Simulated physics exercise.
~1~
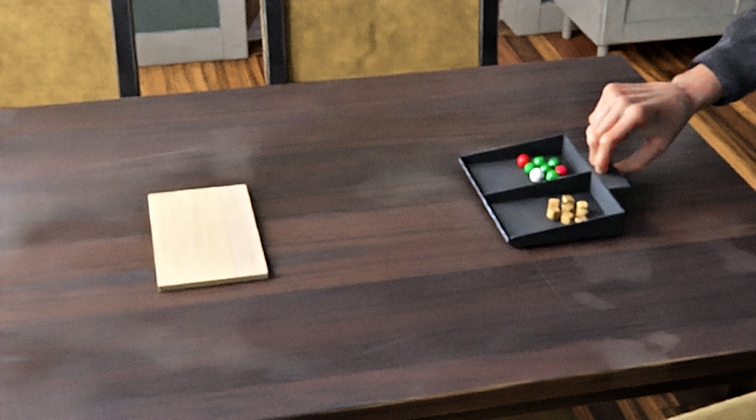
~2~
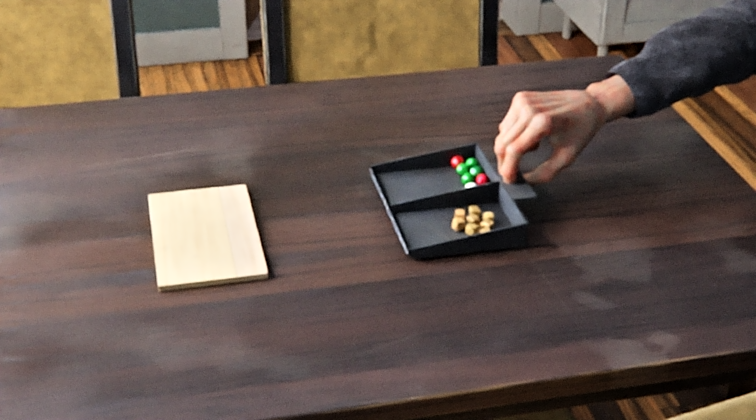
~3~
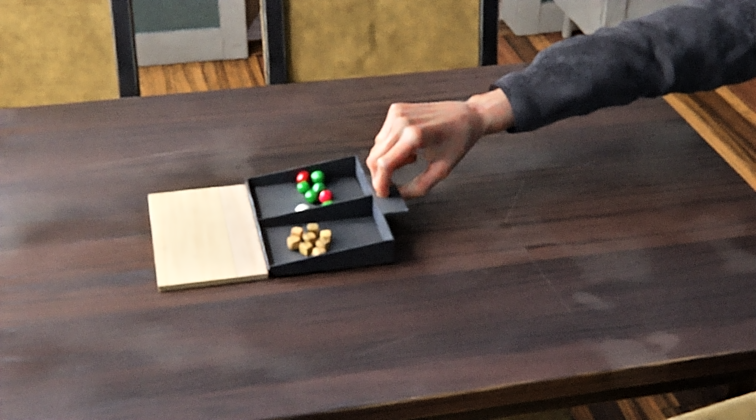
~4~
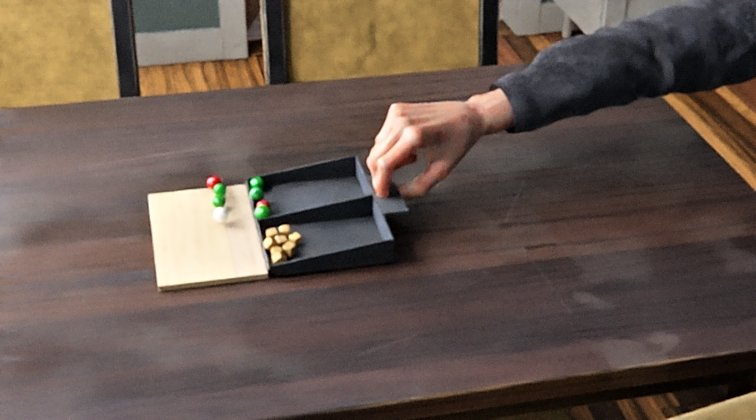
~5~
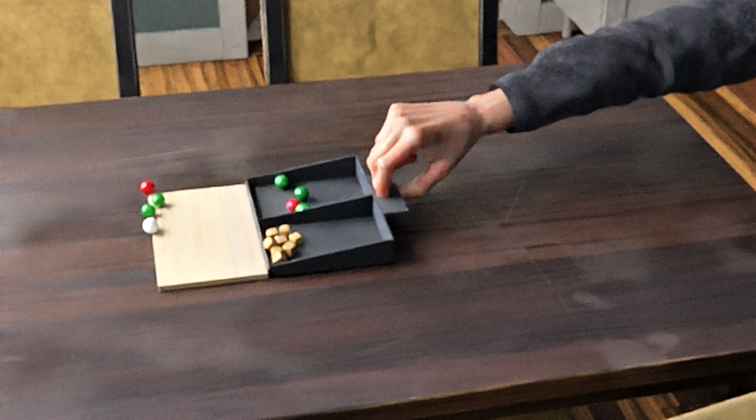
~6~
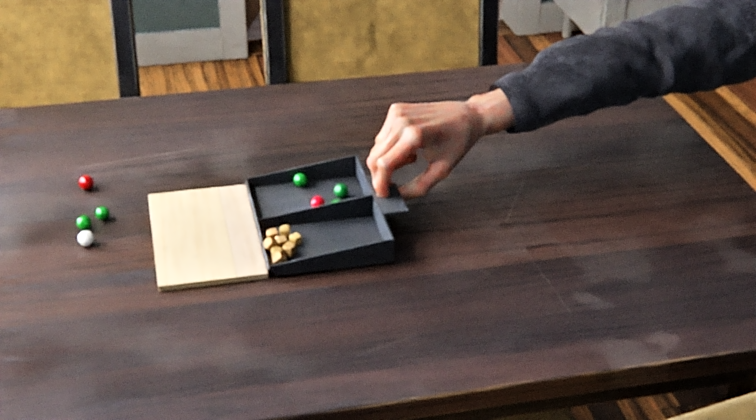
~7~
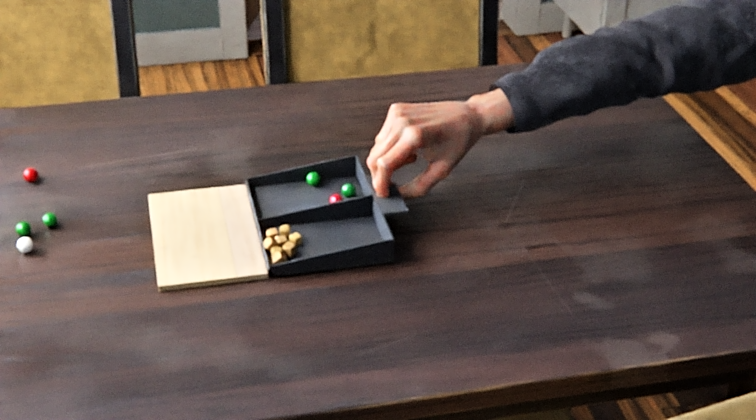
Hand sliding a dark tray left against a pale board, some coloured balls rolling out across the table, tan pieces staying inside.
